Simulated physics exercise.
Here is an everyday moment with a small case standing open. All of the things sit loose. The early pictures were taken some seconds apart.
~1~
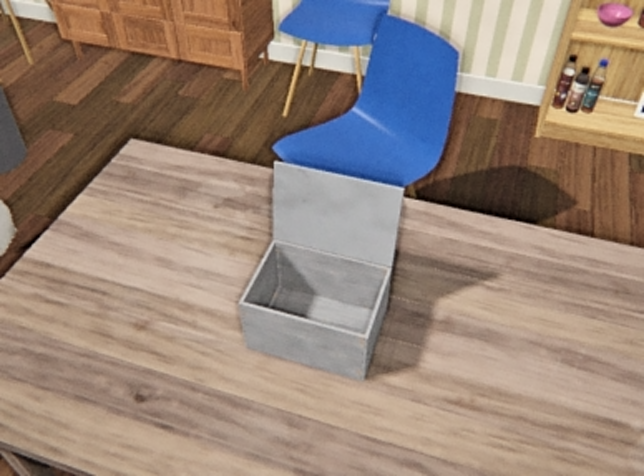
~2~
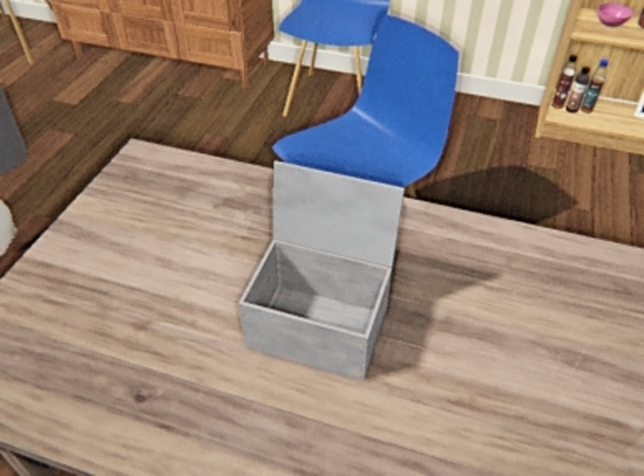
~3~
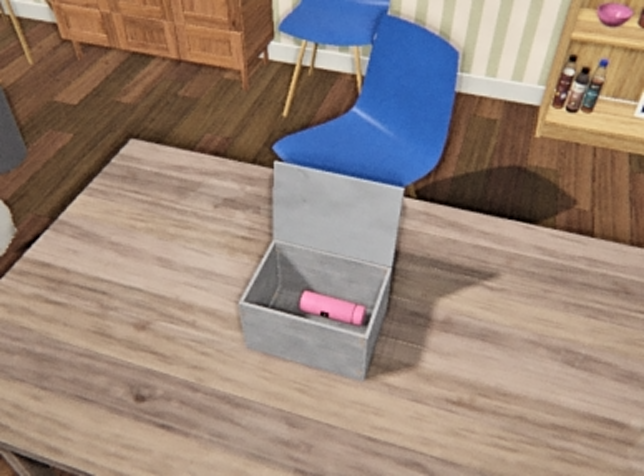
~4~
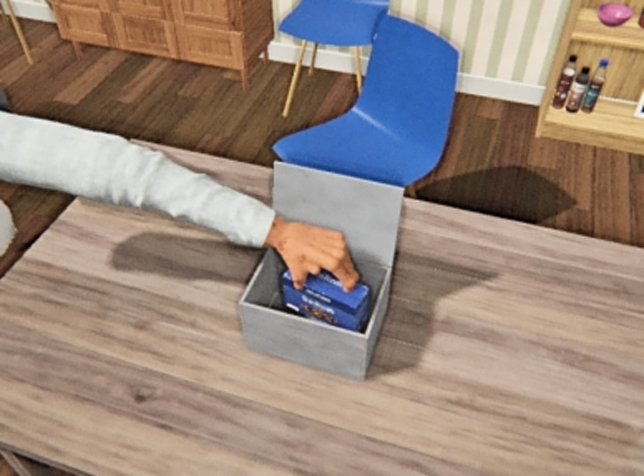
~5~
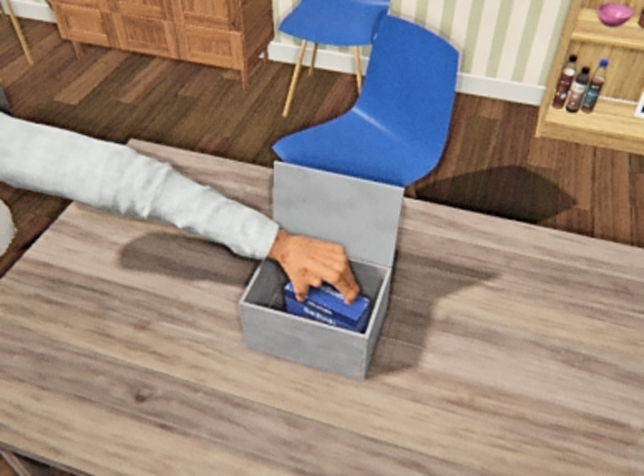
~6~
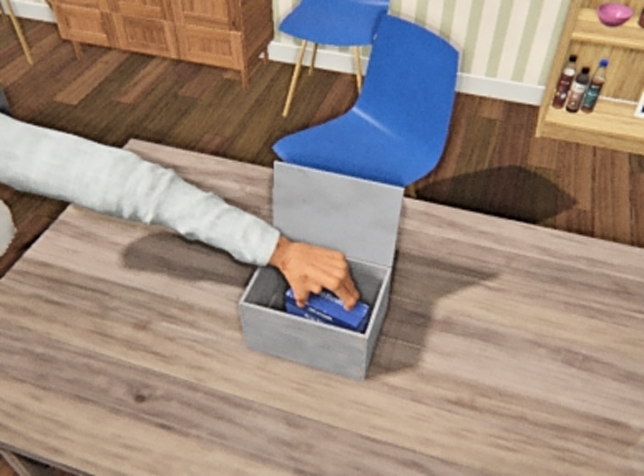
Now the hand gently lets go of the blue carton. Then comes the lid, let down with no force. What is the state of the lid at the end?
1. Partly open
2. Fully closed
Option 2: Fully closed.
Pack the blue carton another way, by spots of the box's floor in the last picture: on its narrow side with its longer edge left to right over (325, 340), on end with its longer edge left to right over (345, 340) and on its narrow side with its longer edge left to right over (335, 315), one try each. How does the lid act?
On try one it fits down fine; on try two it won't go down; on try three it fits down fine.
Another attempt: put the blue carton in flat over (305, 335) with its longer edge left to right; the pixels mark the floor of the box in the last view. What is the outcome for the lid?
Then the lid does shut, as it turns out.
Then, 1.40 s later than the last frame, lid 72° above the rim; blue carton moved a little near (327, 328).
Then, 2.00 s later than the last frame, lid 33° above the rim; blue carton moved a little near (327, 328).
When it is over, lid shut; moved from the start, blue carton; pink shaker as before. End places, in pixels of the last picture, blue carton near (327, 328).
